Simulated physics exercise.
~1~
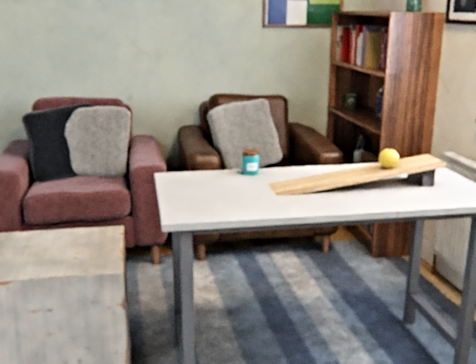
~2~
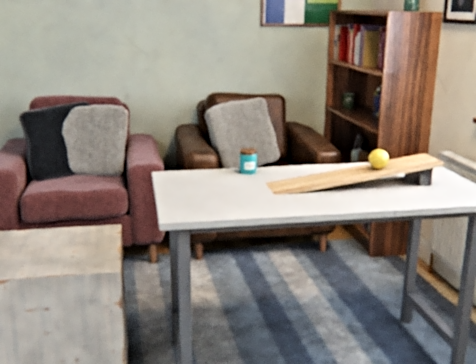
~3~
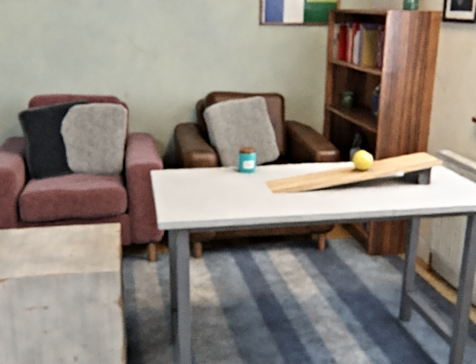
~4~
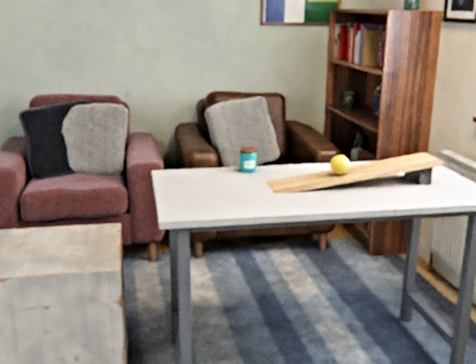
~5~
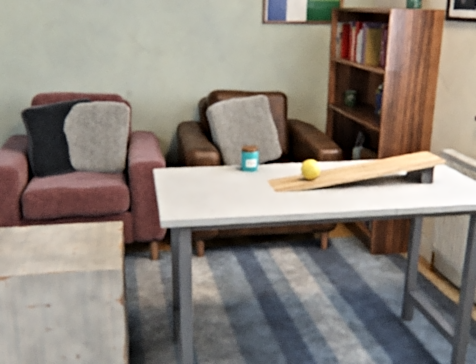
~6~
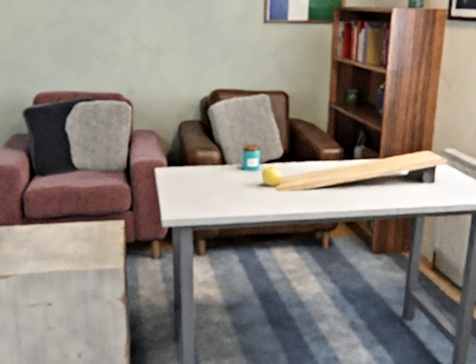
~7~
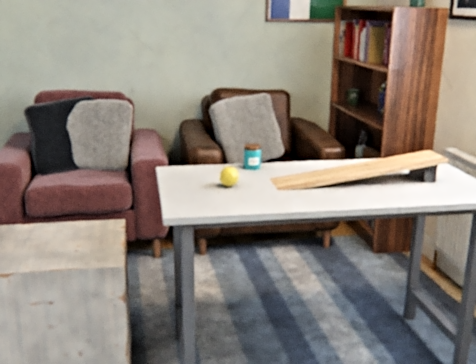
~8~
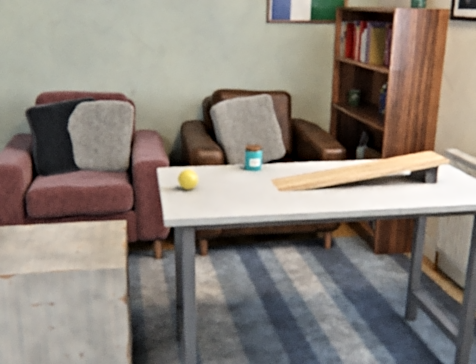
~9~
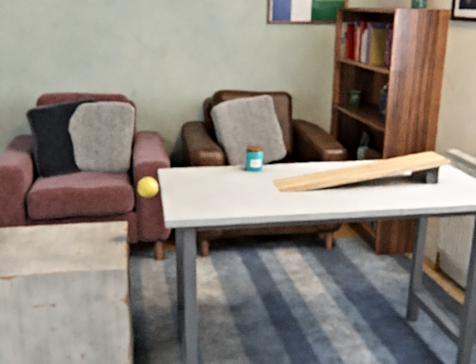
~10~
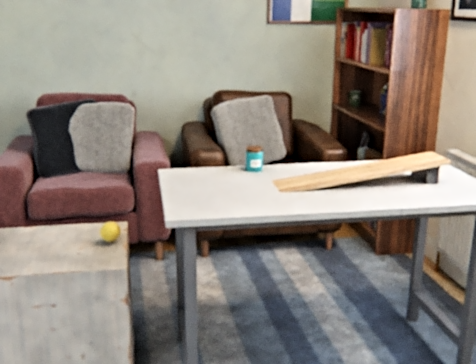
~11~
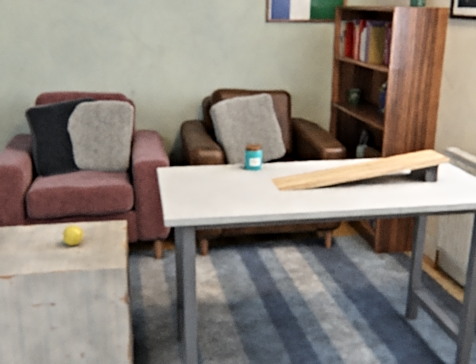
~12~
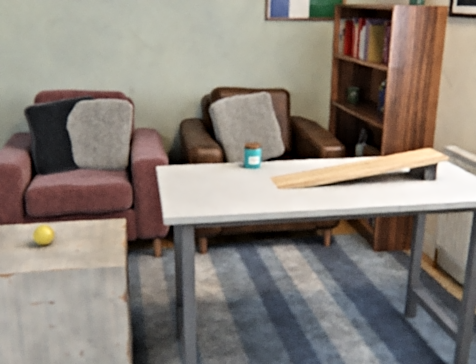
Yellow ball rolling left down a wooden ramp, crossing a white table past a turquoise jar, and dropping onto a lower top.
